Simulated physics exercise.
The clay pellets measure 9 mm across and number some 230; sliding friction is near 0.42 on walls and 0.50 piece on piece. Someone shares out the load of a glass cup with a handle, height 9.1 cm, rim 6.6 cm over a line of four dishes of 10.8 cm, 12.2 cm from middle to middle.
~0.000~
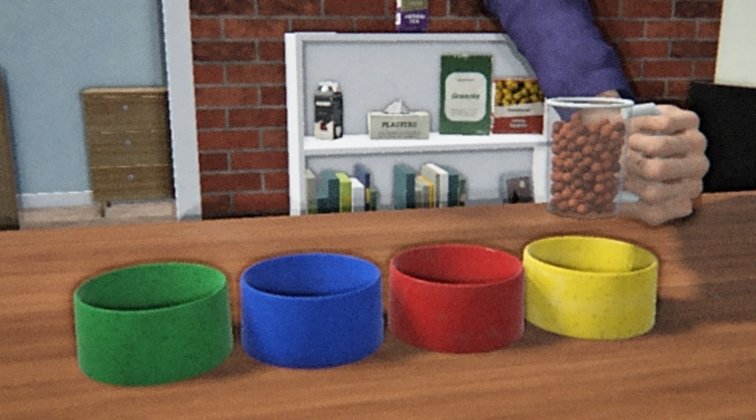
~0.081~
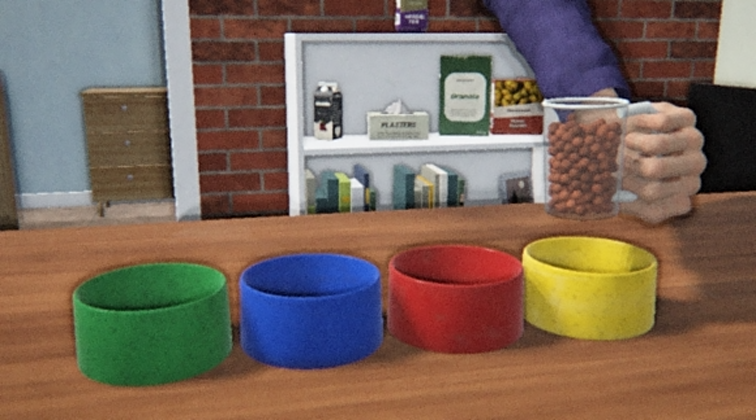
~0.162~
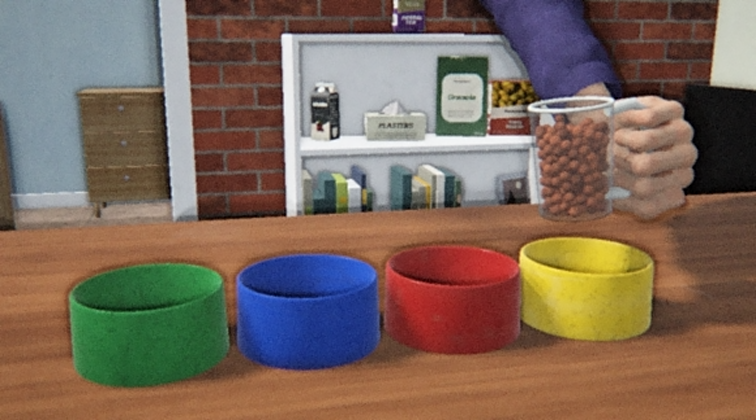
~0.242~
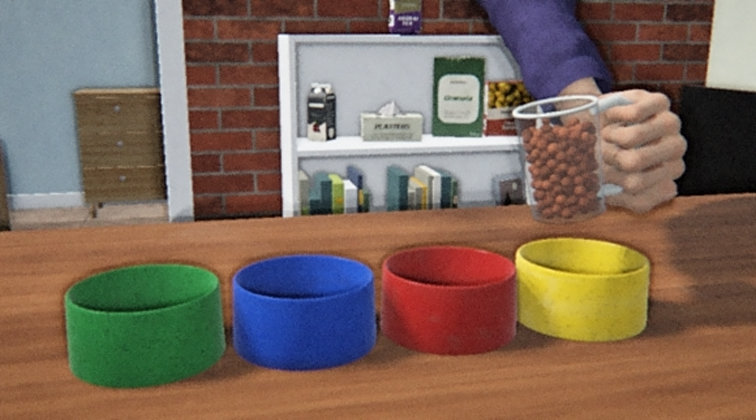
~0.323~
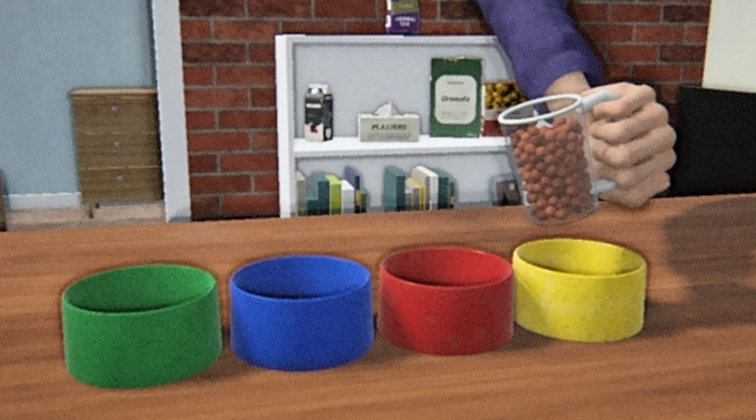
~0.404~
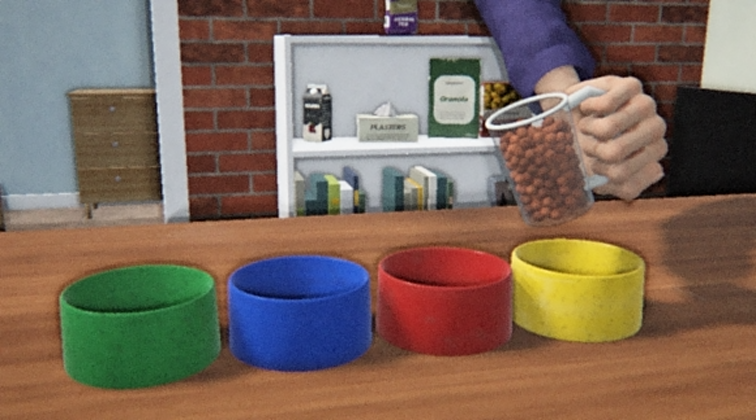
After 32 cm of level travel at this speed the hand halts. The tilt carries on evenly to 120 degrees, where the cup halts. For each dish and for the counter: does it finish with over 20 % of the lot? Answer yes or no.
Red dish: No; blue dish: Yes; green dish: No; yellow dish: No; on the counter: No.
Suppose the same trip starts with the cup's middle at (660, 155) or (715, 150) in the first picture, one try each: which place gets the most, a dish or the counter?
Most goes to: Red; red.
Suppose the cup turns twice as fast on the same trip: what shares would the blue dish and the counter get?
Blue 10, counter 10.
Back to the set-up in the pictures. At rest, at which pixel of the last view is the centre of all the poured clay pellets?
Around (291, 321).
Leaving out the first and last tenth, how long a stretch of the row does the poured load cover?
About 6 cm.
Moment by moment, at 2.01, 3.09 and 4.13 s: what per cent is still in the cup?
About 40, 0, 0.
Then, at 2.01 s, tilt 120 degrees; cup holds 40 %, blue 60 %.
Then, at 3.09 s, tilt 120 degrees; cup holds 0 %, blue 100 %.
After 4.13 s, tilt 120 degrees; cup holds 0 %, blue 100 %.
In the end, at 4.4 s, red 0 %, blue 100 %, green 0 %, yellow 0 %, counter 0 %.
